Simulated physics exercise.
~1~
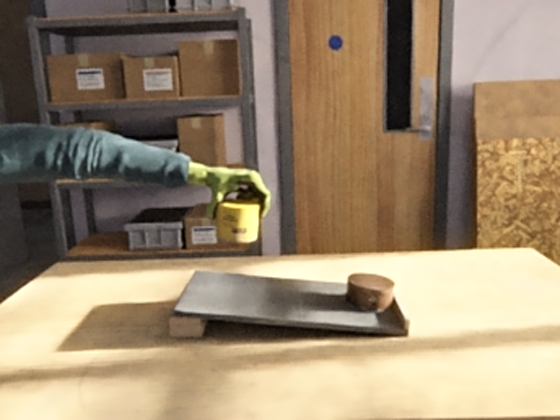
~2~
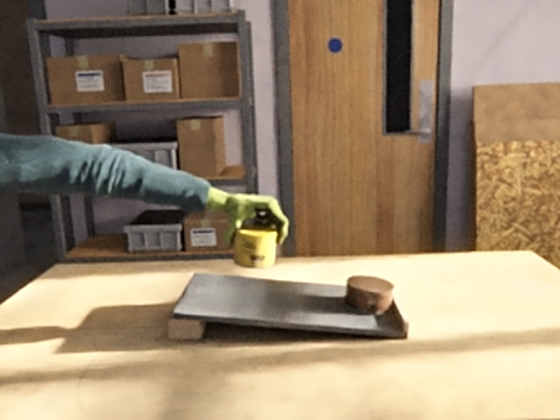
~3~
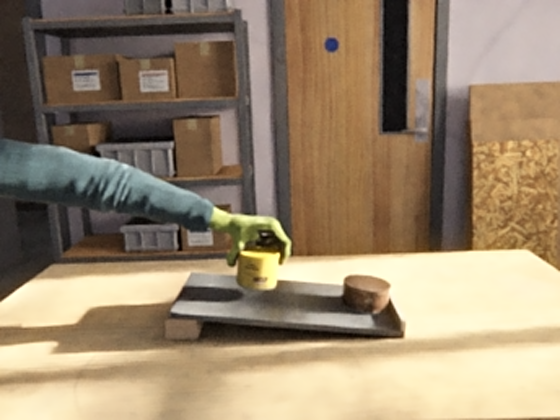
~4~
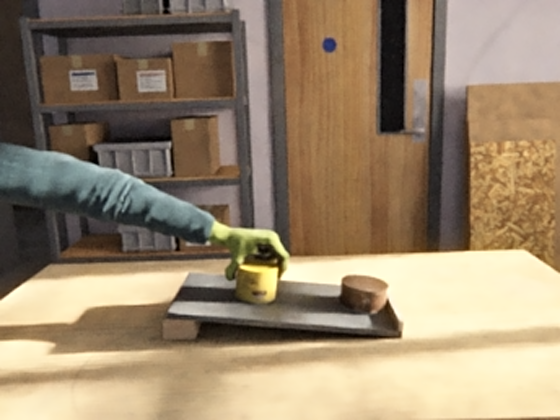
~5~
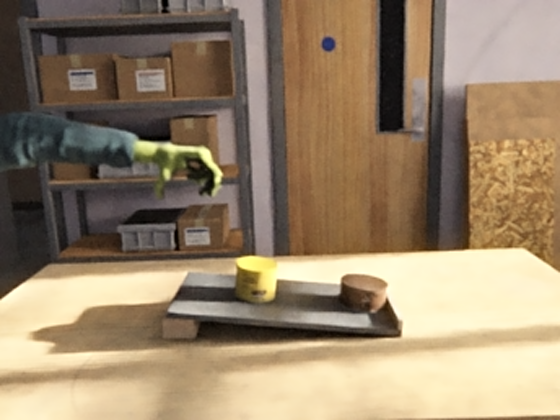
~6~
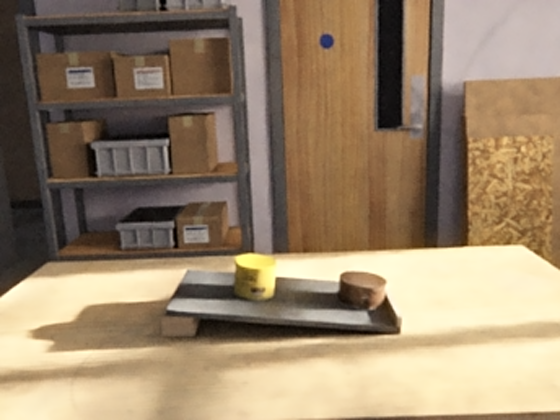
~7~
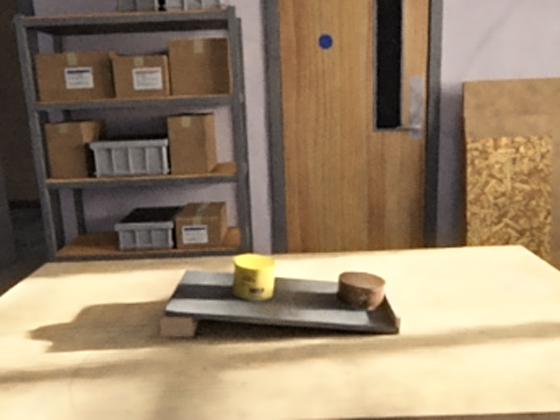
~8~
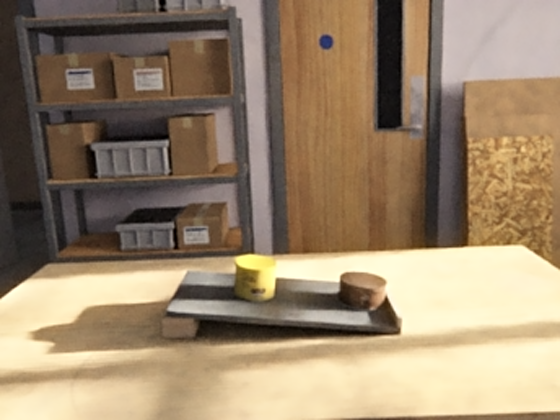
An arm in a teal sleeve and green glove reaches in from the left, holding a yellow tub above a pale wooden table, seen from the front by a slightly swaying camera. On the table, a dark grey board rests on a small block at its left, sloping gently down to the right, where a brown tub sits. Behind stand shelves of boxes and a wooden door. The hand moves the yellow tub right and lowers it onto the board, left of the brown tub. It lets go and withdraws leftward out of view. Both tubs stay still on the board.
